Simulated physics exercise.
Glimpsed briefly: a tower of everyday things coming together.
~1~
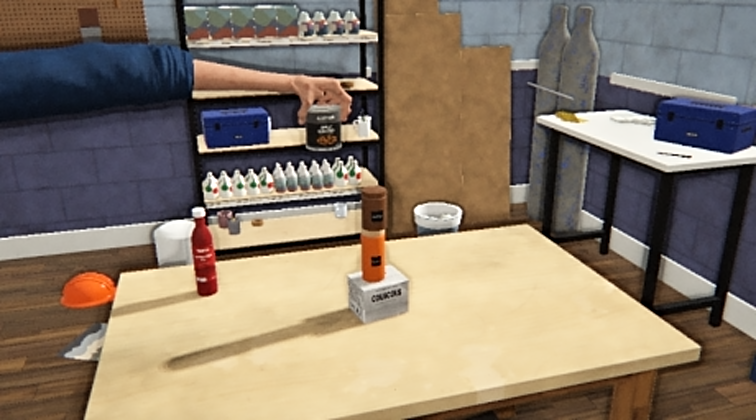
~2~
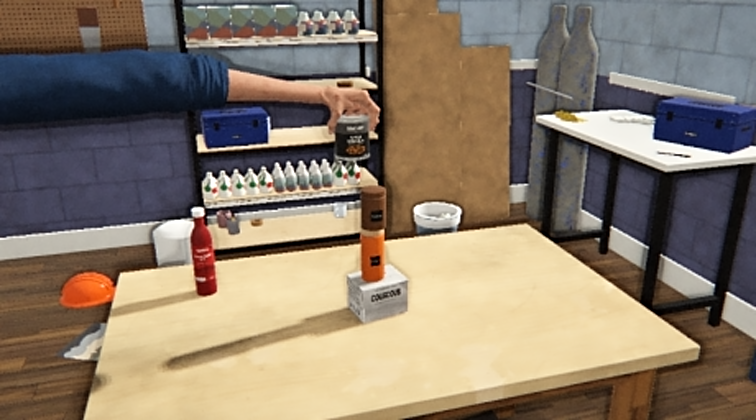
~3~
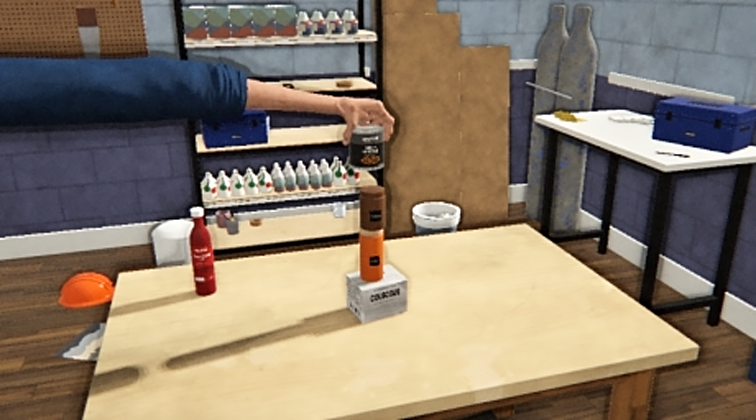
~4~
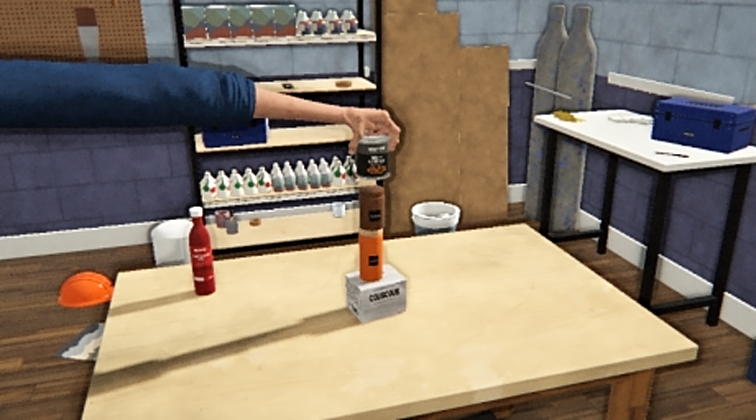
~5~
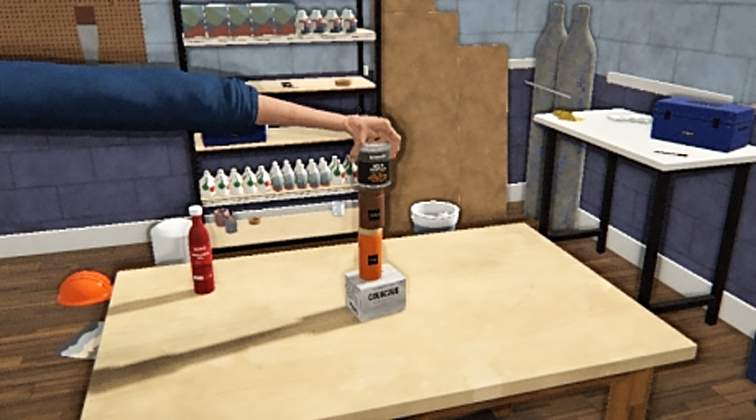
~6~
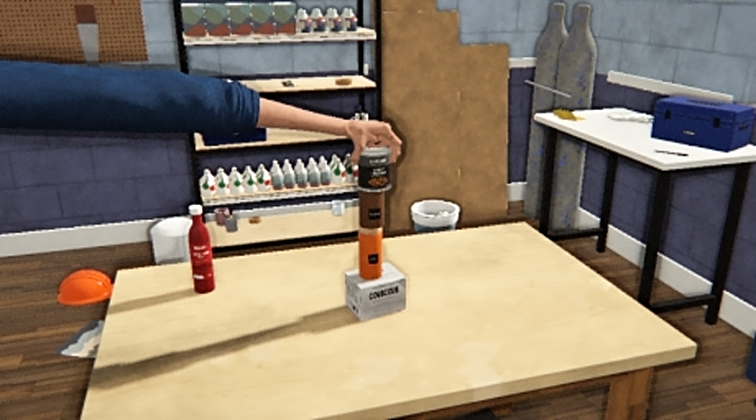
In a workshop with a pale wooden table, a blue-sleeved arm reaches in from the left, holding a black pot above a white box stacked with an orange container and a brown jar. The hand carries the pot rightward, then lowers it onto the brown jar and keeps hold of it.
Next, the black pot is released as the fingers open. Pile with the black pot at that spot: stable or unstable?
My prediction: Steady.
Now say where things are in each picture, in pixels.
On its way; black pot (323, 127); white box (378, 294), in the first frame.
On its way; black pot (352, 137); brown jar (373, 208), in the second frame.
On its way; black pot (367, 147); white box (377, 293), in the third frame.
On its way; black pot (372, 157); brown jar (372, 208), in the fourth frame.
On its way; black pot (374, 164); white box (375, 292), in the fifth frame.
Set down, still held; black pot (374, 169); brown jar (371, 206), in the sixth frame.
Then, 0.60 s after the last picture, nothing has stirred.
Then, 1.20 s after the last picture, black pot resting near (374, 169).
At rest, all 5 in place. Seen from the same camera at the end, black pot near (374, 169). The pile stays up.
